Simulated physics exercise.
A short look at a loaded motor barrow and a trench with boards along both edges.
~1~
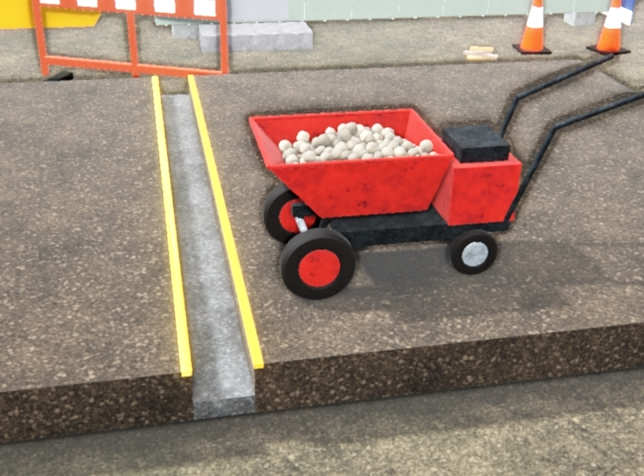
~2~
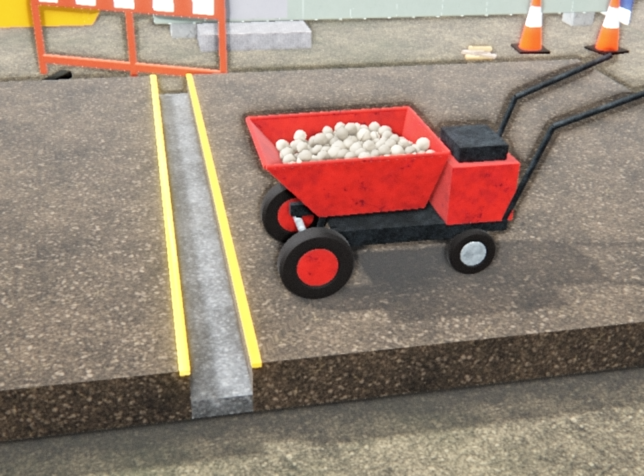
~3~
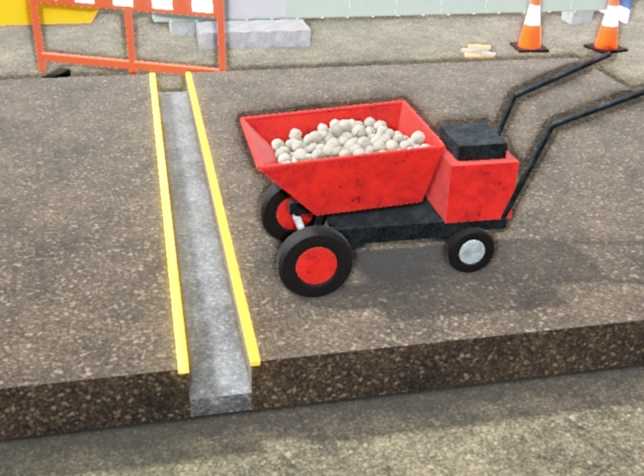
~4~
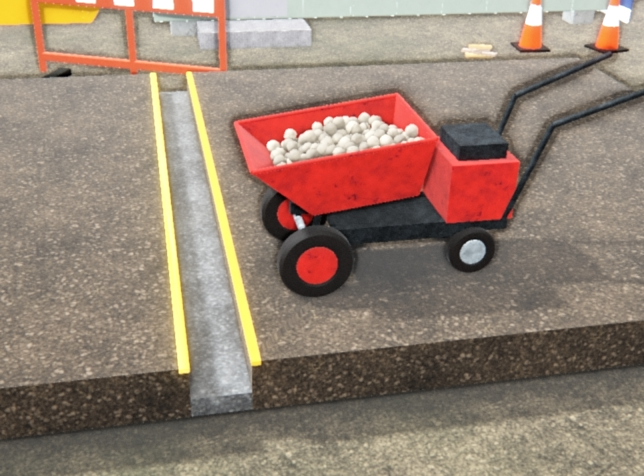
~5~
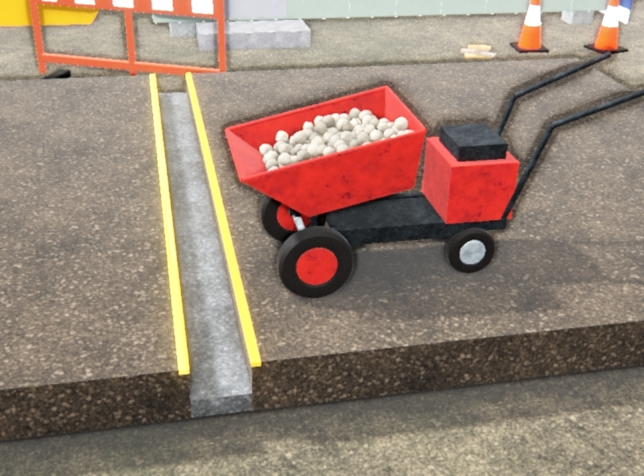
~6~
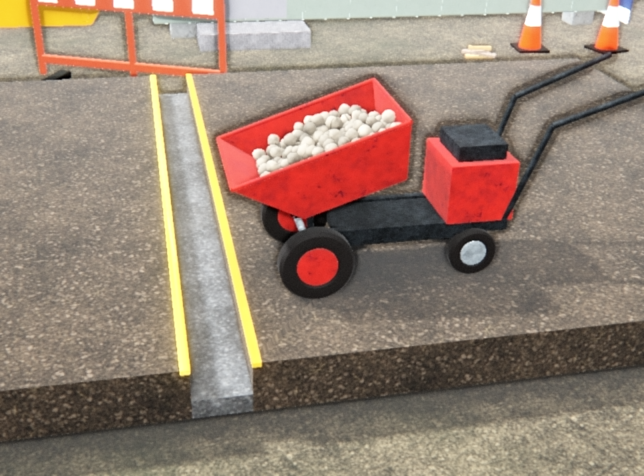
Red skip of a motor barrow loaded with pale pebbles tilting gradually forward to the left beside a narrow yellow-edged trench.
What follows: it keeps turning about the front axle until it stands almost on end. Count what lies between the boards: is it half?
The trench ends with less than half of it.
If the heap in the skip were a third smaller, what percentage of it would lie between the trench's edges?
Roughly 20 in a hundred.
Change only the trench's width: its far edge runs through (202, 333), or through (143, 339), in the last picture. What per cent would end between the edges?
In turn 0 and 70 in a hundred.
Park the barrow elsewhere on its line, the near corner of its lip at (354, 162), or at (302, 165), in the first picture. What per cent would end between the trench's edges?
The first gives 50 %, the second 60 %.
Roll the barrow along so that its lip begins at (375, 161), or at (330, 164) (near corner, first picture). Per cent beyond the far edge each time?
Near 0 % and 0 %.
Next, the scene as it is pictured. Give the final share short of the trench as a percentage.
Roughly 0 in a hundred.
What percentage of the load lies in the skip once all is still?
Some 30 per cent.
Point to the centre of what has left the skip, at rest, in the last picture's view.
Near (145, 276).
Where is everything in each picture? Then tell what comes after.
The first frame shows lip of the skip at (270, 167), level; top of the load at (359, 151), river pebbles; first edge of the trench at (250, 329); far edge at (183, 336), the trench under half as wide as the skip, and about half as deep as wide.
The second frame shows lip of the skip at (266, 167), level; top of the load at (369, 155).
The third frame shows lip of the skip at (260, 168), tipped barely; top of the load at (369, 149).
The fourth frame shows lip of the skip at (253, 173), tipped a little; top of the load at (375, 145).
The fifth frame shows lip of the skip at (243, 180), tipped a little; top of the load at (365, 141).
The sixth frame shows lip of the skip at (233, 190), tipped clearly; top of the load at (366, 133); first edge of the trench at (249, 328); far edge at (181, 335).
Soon after the last picture, skip tipped steeply; all in the skip.
A little later, skip tipped right over; about two thirds in the skip; a small part in or heaped over the trench; about a third beyond it; a stray few falling.
Later still, skip tipped right over; about a quarter in the skip; a small part in or heaped over the trench; about half beyond it.
At rest, skip tipped right over; about a quarter in the skip; a small part in or heaped over the trench; about half beyond it.
